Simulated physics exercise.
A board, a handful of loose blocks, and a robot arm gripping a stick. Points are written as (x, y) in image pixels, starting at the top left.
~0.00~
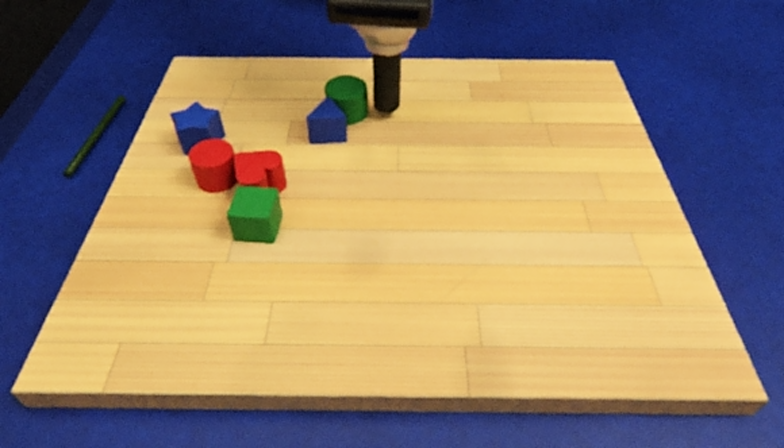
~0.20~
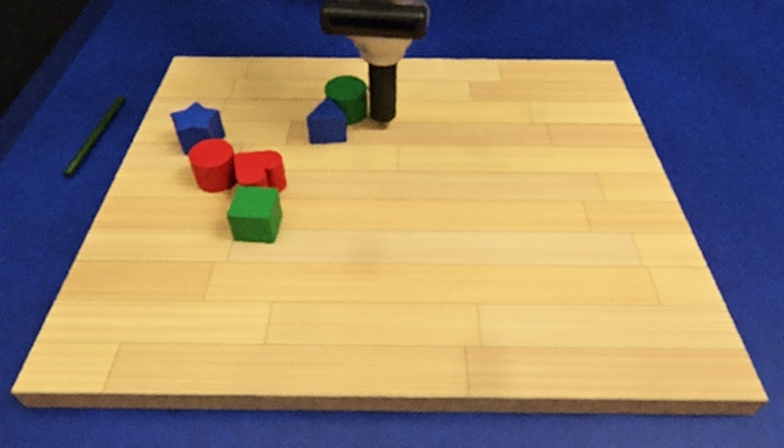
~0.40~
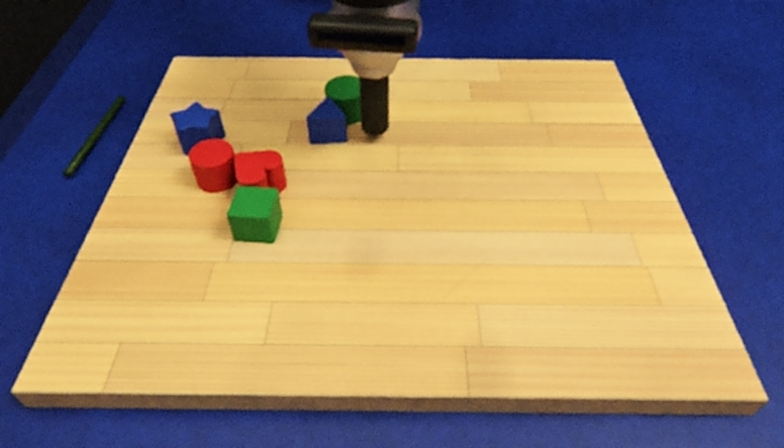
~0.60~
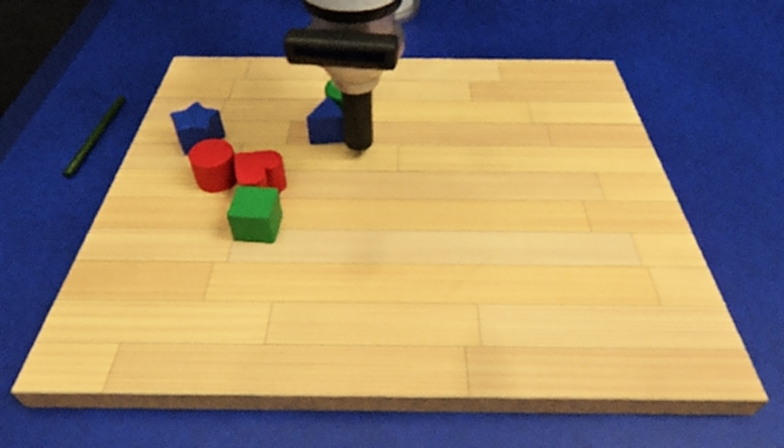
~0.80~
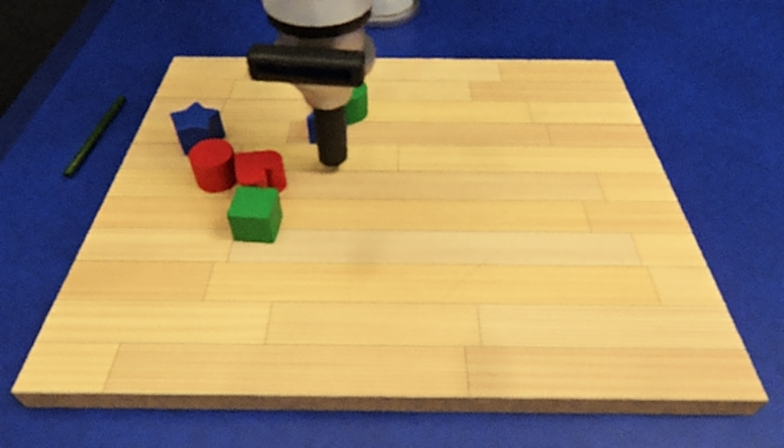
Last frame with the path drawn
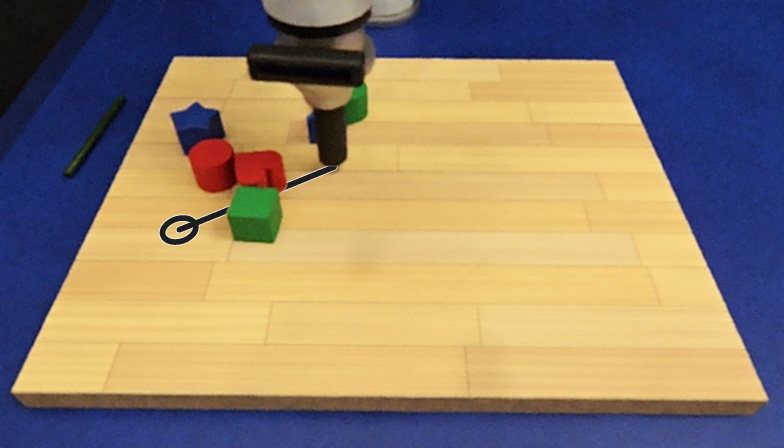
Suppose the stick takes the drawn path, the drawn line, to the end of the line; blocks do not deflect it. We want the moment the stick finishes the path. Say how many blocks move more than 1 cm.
By the end, two blocks will have moved.
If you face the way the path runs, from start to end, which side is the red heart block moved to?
The red heart block is shifted sideways to the right, facing along the path from start to end.
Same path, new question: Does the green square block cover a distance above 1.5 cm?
No - that is not the case.
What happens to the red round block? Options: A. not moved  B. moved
B: Moved.
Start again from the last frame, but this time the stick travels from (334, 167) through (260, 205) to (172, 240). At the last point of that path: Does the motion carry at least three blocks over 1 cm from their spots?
Yes, that is what happens.
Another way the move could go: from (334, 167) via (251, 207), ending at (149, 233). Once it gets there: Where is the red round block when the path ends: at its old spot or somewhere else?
That block moves.
Drawn move, in a line from (334, 167) to (179, 230).
On the path given first. One third of the way, stick (282, 177); red round block (197, 152); red heart block (235, 169).
Two thirds of the way, stick (230, 198); red round block (171, 150); green square block (250, 204), turned 20° anticlockwise; red heart block (180, 182), turned 30° clockwise.
At the end, stick (175, 220); red round block (170, 150); green square block (250, 204), turned 20° anticlockwise; red heart block (138, 186), turned 85° clockwise; blue triangular block still.
